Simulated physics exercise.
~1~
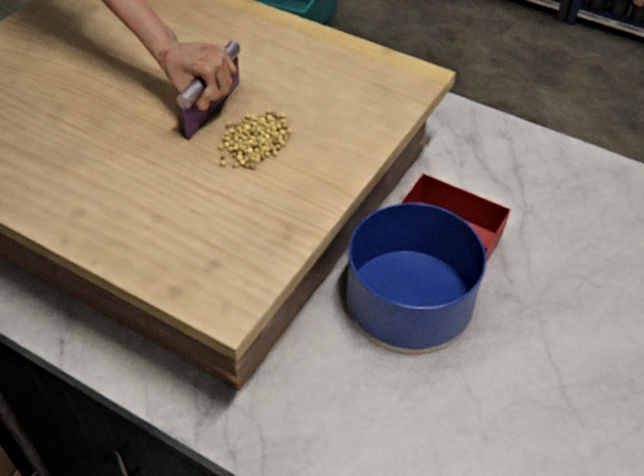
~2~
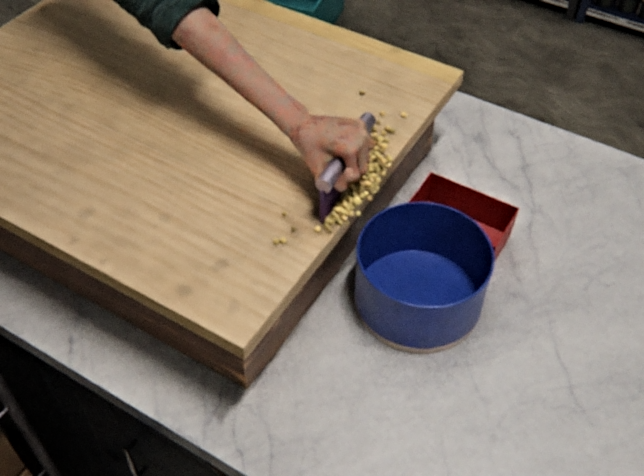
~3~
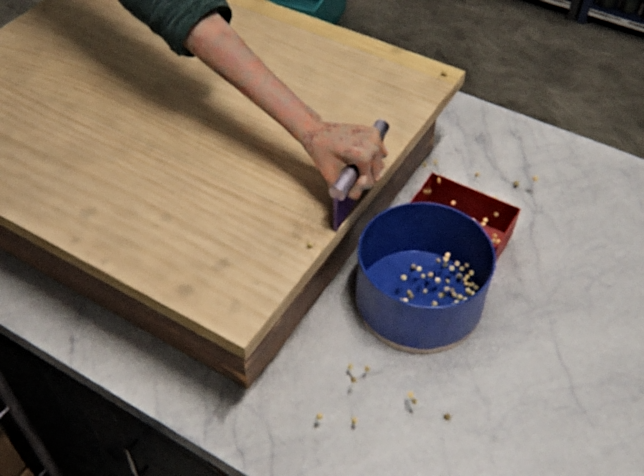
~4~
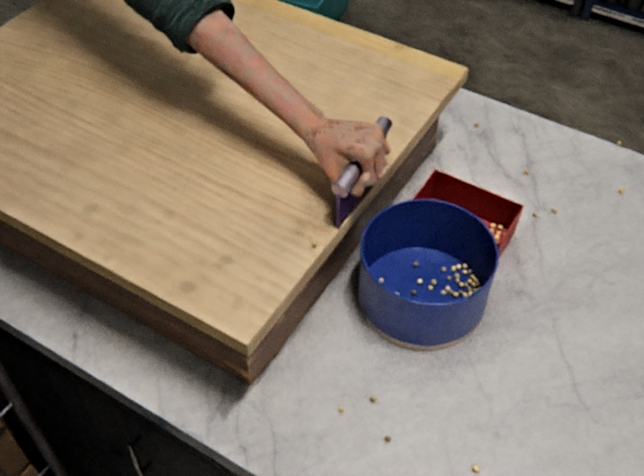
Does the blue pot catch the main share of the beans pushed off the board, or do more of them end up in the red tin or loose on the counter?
The blue pot catches the main share of the beans. Only a few land in the red tin, and a few more scatter across the counter.
